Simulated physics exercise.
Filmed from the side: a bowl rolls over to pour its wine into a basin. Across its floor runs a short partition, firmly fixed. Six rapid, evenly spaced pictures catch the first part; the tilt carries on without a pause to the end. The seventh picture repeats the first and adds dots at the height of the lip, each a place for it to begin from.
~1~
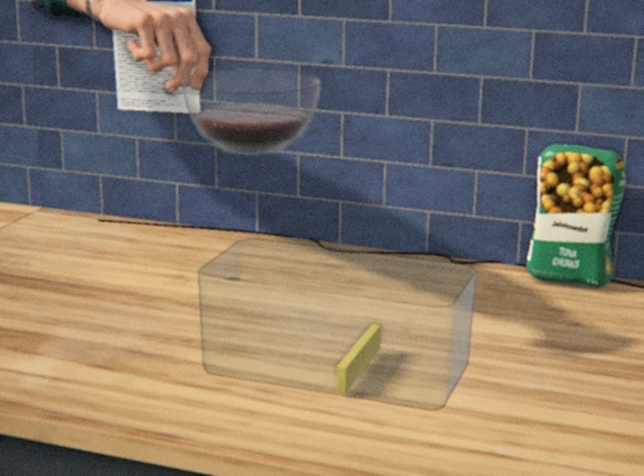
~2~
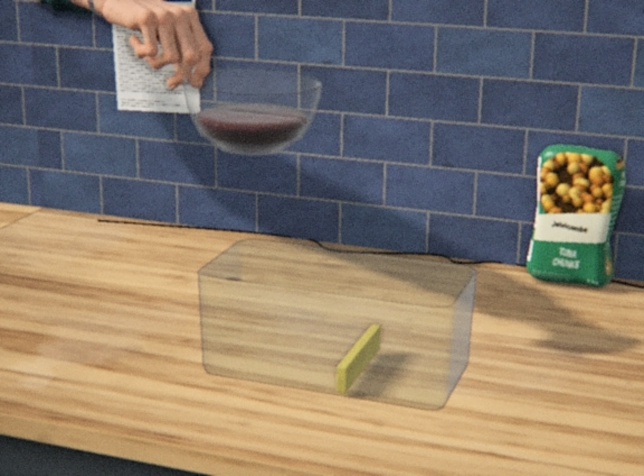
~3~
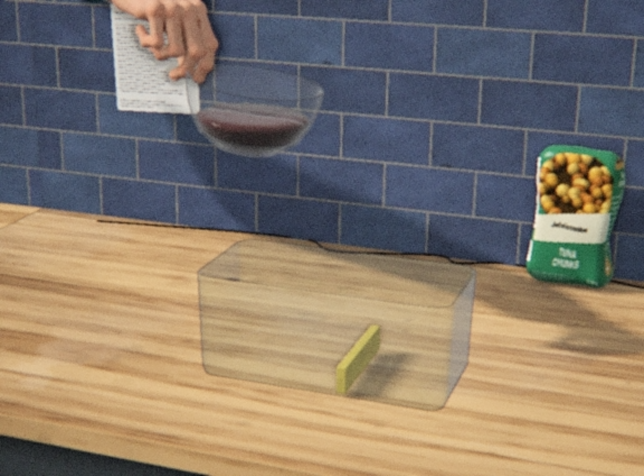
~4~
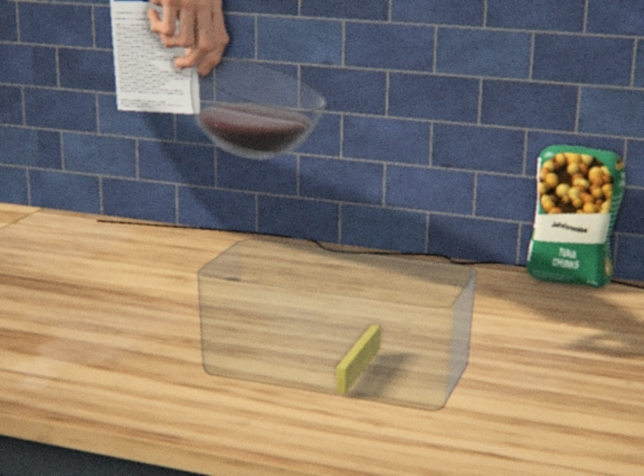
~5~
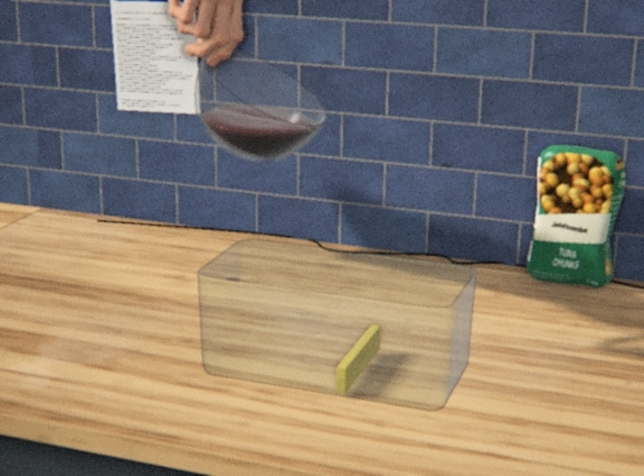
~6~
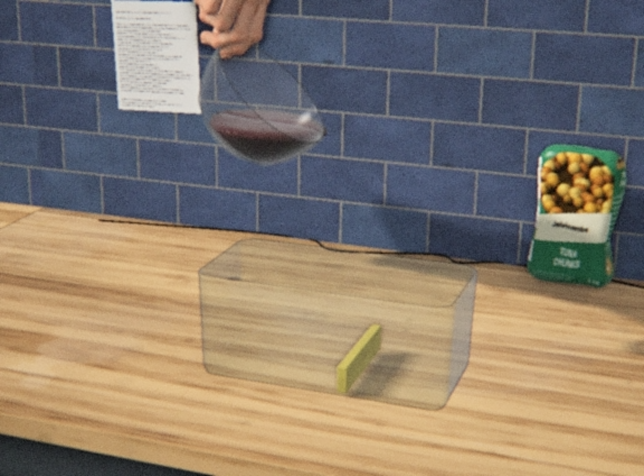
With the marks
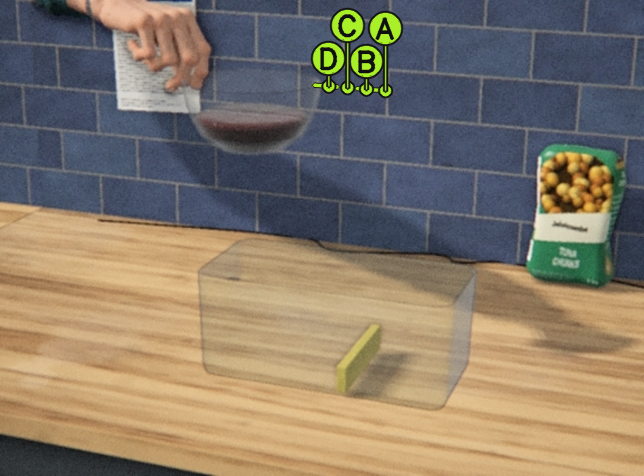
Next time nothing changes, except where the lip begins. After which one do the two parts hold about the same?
Use dot D.
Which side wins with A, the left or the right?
More ends on the right.
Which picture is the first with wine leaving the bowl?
Picture 6.
In lime, A at (385, 90); B at (366, 89); C at (347, 87); D at (328, 86).
With A, about 21 % ends left of the wall and 77 % right of it; 3 % is lost outside.
With B, about 24 % ends left of the wall and 74 % right of it.
With C, about 35 % ends left of the wall and 63 % right of it.
With D, about 51 % ends left of the wall and 47 % right of it.
